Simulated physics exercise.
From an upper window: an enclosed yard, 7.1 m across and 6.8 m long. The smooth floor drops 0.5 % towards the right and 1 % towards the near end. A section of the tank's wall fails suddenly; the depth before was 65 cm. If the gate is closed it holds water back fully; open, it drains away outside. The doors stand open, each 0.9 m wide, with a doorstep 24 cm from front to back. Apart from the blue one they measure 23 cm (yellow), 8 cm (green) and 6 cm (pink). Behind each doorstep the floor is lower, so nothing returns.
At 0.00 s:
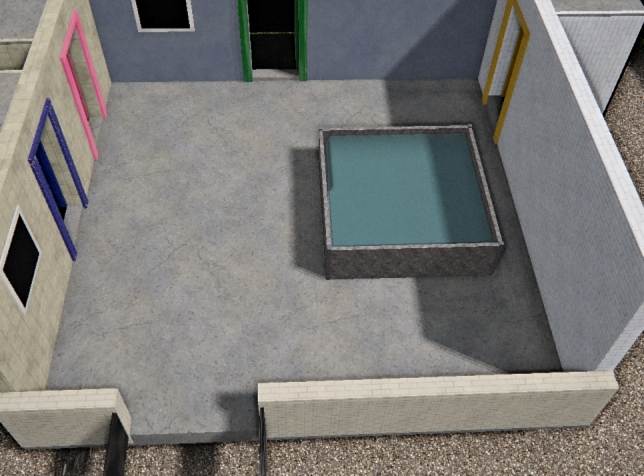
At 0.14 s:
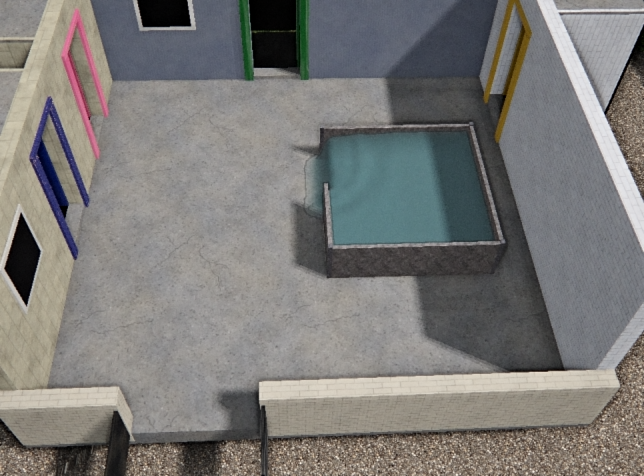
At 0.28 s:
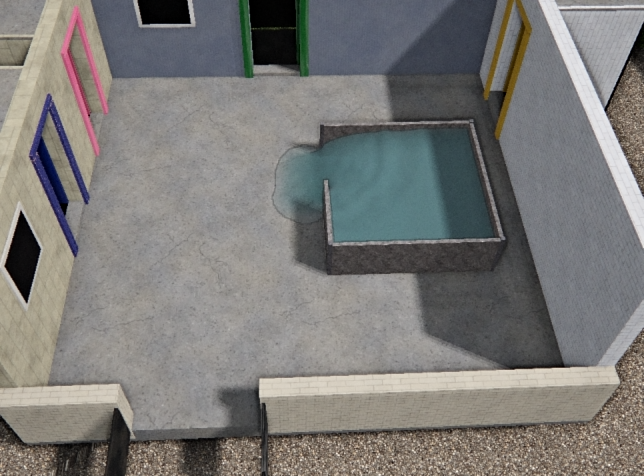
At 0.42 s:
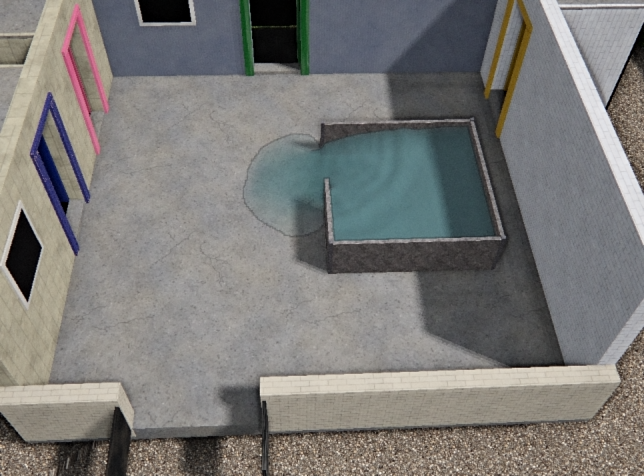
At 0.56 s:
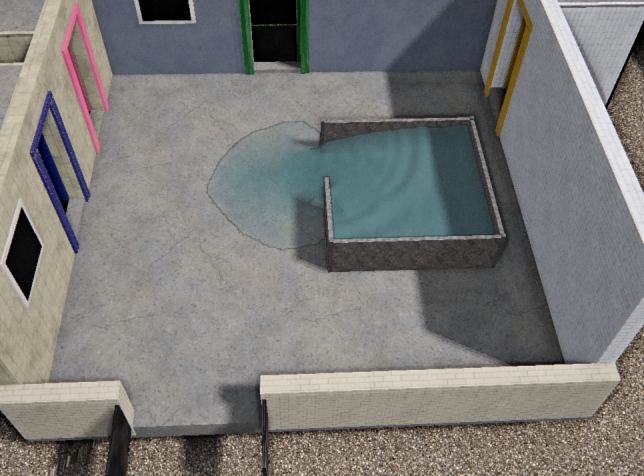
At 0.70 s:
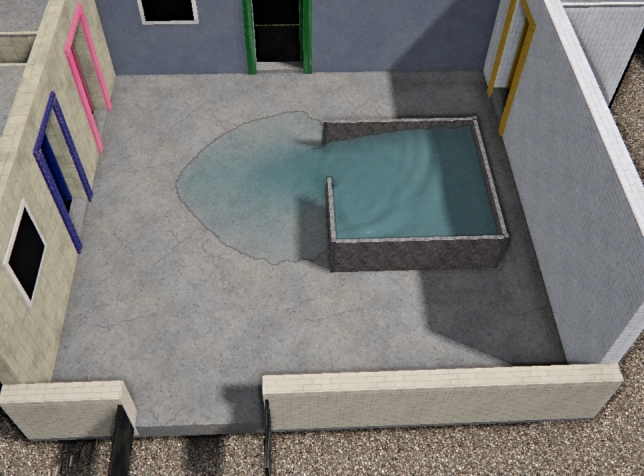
Water in a raised square tank pours out through a gap in its left wall and spreads leftward across the grey floor of a walled yard, forming a widening rounded sheet between the tank and the blue and pink doorways.
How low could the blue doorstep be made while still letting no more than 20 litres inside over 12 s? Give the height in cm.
Some 19 cm above the ground.
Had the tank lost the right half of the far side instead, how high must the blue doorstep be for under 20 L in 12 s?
About 5.5 cm.
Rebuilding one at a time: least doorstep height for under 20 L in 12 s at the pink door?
About 19 cm at pink.
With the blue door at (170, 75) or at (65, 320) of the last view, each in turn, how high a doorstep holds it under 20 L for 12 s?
Roughly 14.0 and 9.0 cm.
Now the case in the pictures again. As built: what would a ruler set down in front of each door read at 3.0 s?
Depths in cm: Yellow 0, green 4, pink 21, blue 23.
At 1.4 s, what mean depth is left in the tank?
Some 50 cm.
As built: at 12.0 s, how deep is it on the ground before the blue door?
Some 5.5 cm.
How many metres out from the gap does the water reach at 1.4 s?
Some 4.0 m out.
After 1.4 s water covers 30 % of the floor, deepest (38 cm) near (320, 173); 10 cm at the blue door, 0 litres in over its 11 cm doorstep.
After 3.0 s water covers 45 % of the floor, deepest (32 cm) near (110, 105); 23 cm at the blue door, 66 litres in over its 11 cm doorstep.
After 12.0 s water covers 95 % of the floor, deepest (12 cm) near (74, 411); 6 cm at the blue door, 138 litres in over its 11 cm doorstep.
At the blue door as built, the water arrived by 1.3 s and peaked near 24 cm at 2.4 s.
Run again over the same 12 s with other heights there, 49 litres in over 15.5 cm, 9 litres over 20.5 cm. The limit of 20 litres is kept from about 19 cm up.
